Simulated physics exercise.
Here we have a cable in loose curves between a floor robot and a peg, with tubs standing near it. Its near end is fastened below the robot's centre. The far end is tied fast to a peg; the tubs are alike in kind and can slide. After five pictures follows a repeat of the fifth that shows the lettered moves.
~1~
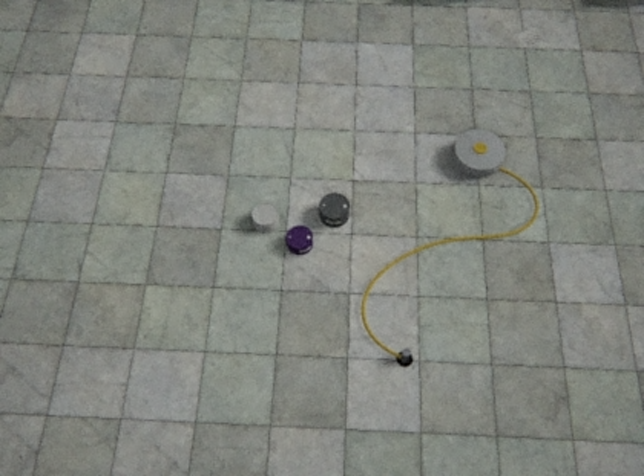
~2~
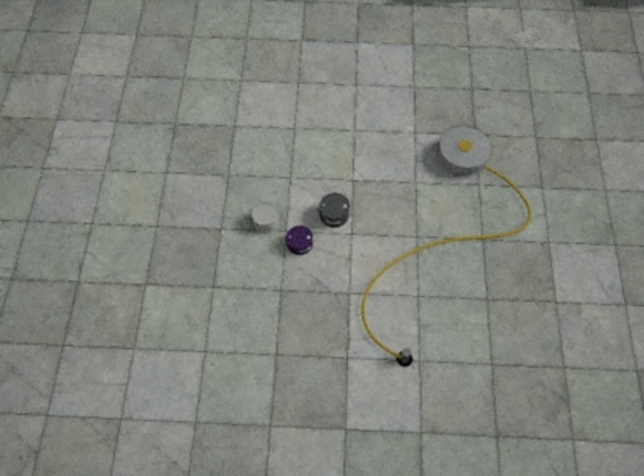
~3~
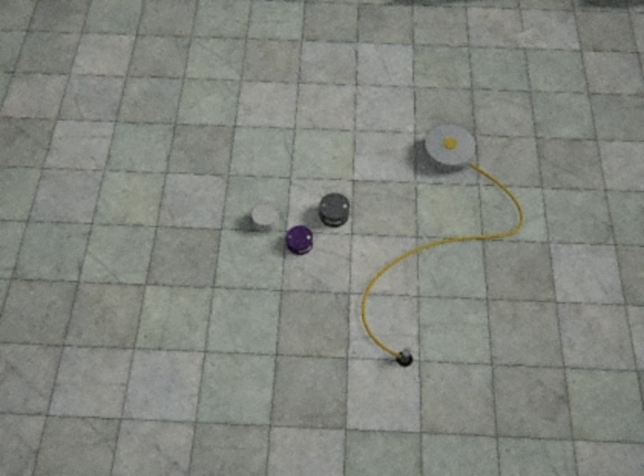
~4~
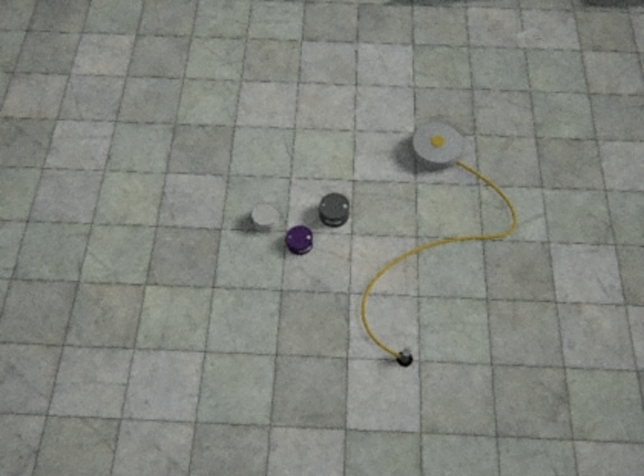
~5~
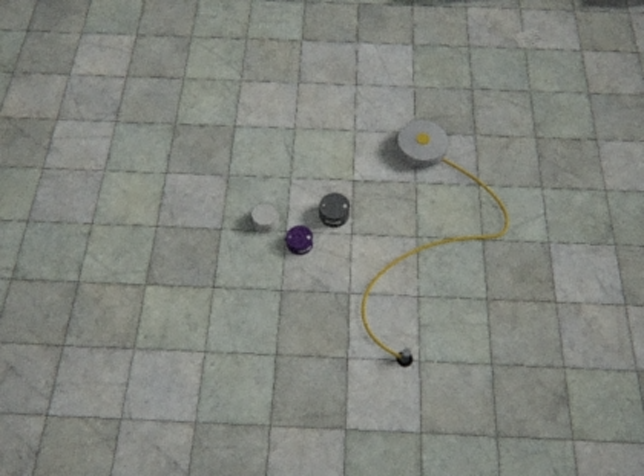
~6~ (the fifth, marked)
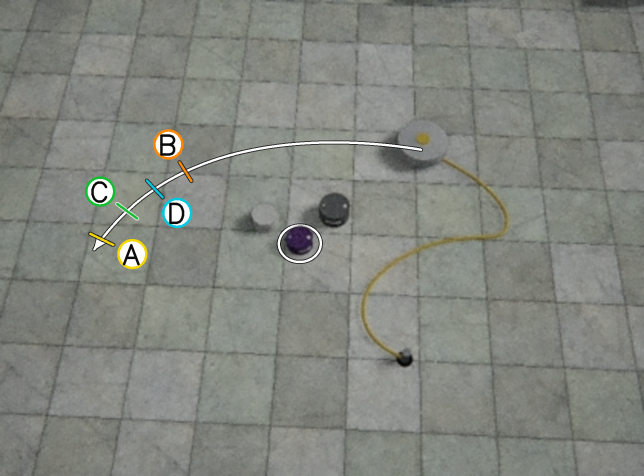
A pale grey disc-shaped robot with a yellow centre sits at the upper right of a worn grey-green tiled floor, seen from high above at a slant. A yellow cable curves loosely from it to a small dark peg at lower centre, while white, purple and dark grey tubs cluster left of the cable. The robot glides steadily left and slightly upward, shifting the cable's upper bend leftward, while the tubs, peg and camera stay still.
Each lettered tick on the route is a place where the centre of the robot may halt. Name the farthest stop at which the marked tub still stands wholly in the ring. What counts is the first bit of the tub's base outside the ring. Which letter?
Up to mark C.
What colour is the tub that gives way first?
The grey tub.
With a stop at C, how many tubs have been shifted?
One.
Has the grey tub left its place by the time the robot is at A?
Yes.
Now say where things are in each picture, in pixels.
Purple tub (300, 240); white tub (266, 218); grey tub (334, 210), in the first picture.
Robot (464, 151); peg (406, 356), in the second picture.
Robot (449, 149); white tub (266, 218), in the third picture.
Robot (437, 147); peg (406, 356), in the fourth picture.
Robot (422, 144); white tub (266, 218); grey tub (334, 210); peg (406, 356), in the fifth picture.
On the marked copy, A at (102, 239); B at (185, 172); C at (127, 211); D at (155, 189); the ring at (300, 243); the route from (421, 150) via (244, 152) to (94, 250).
With C. Early on, robot (314, 138); purple tub (300, 240).
Further on, robot (207, 157); purple tub (300, 240).
At the end, robot (125, 206); purple tub (300, 240); grey tub (326, 218); the purple tub is still in its ring.
As for the rest, A drags the ringed tub to (288, 250); B is safe but short; D is safe but short.
